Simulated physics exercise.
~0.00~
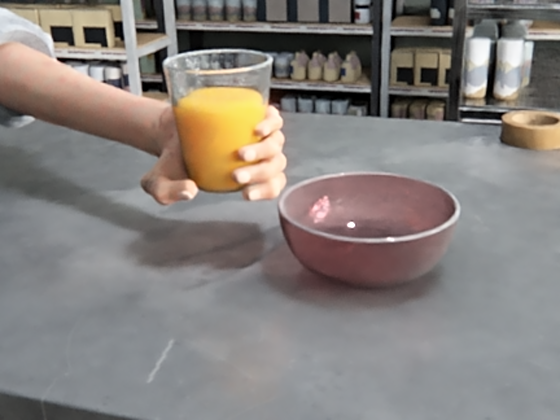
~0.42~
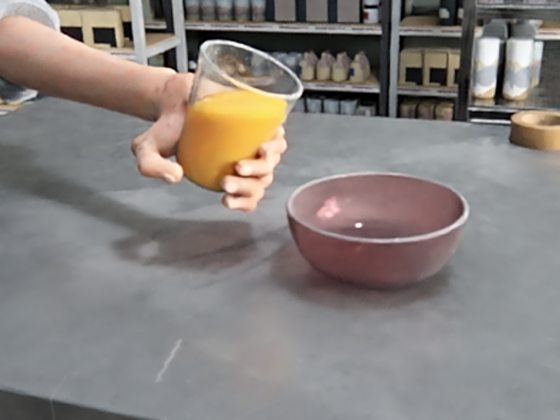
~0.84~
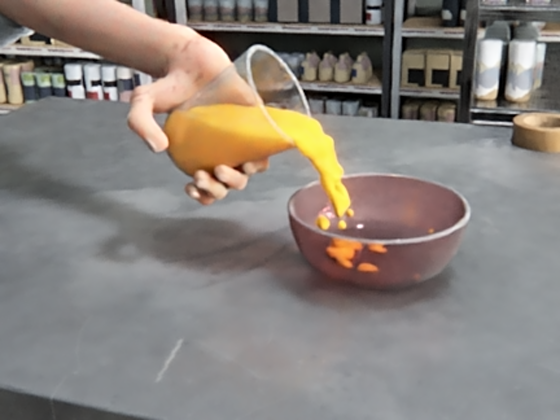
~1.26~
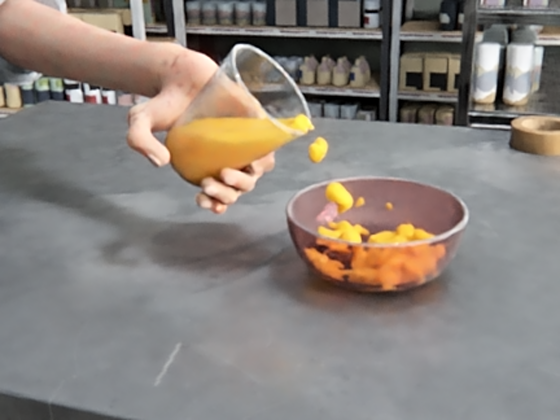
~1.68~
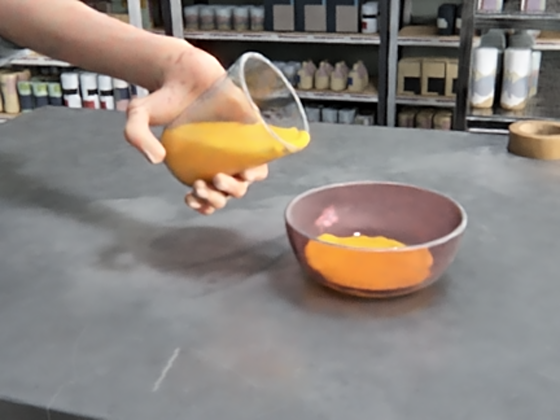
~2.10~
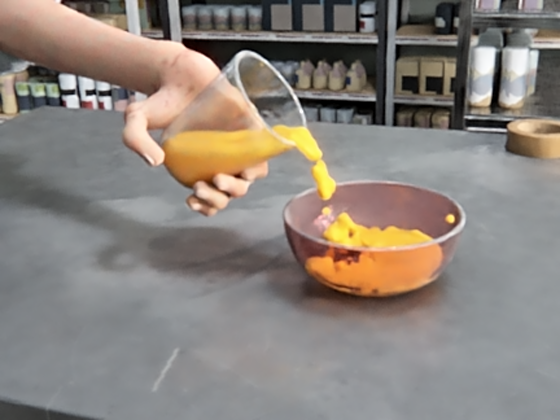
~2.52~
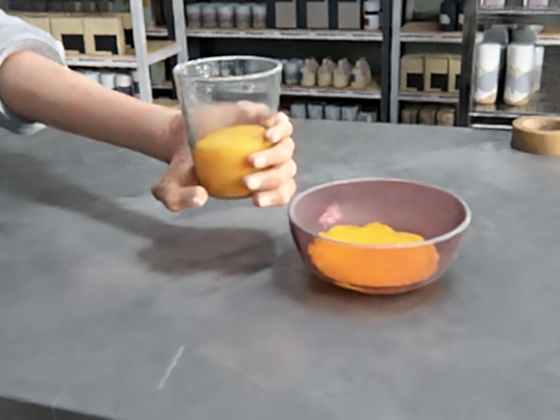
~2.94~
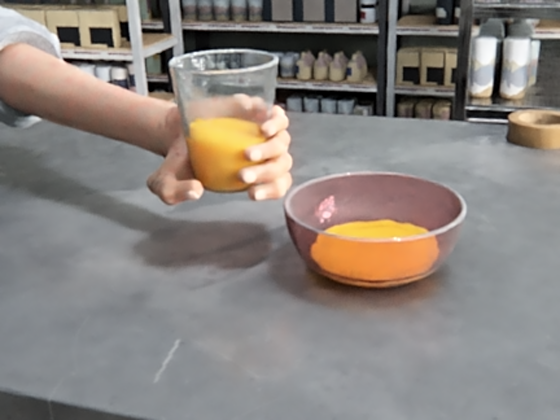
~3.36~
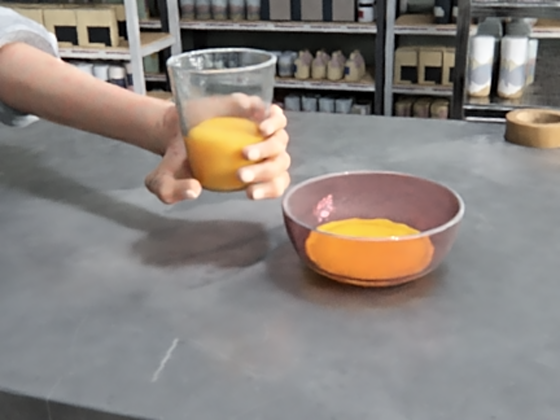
Hand tilting a glass of orange juice over a dusky pink bowl, pouring in two bursts, then holding the part-full glass upright.
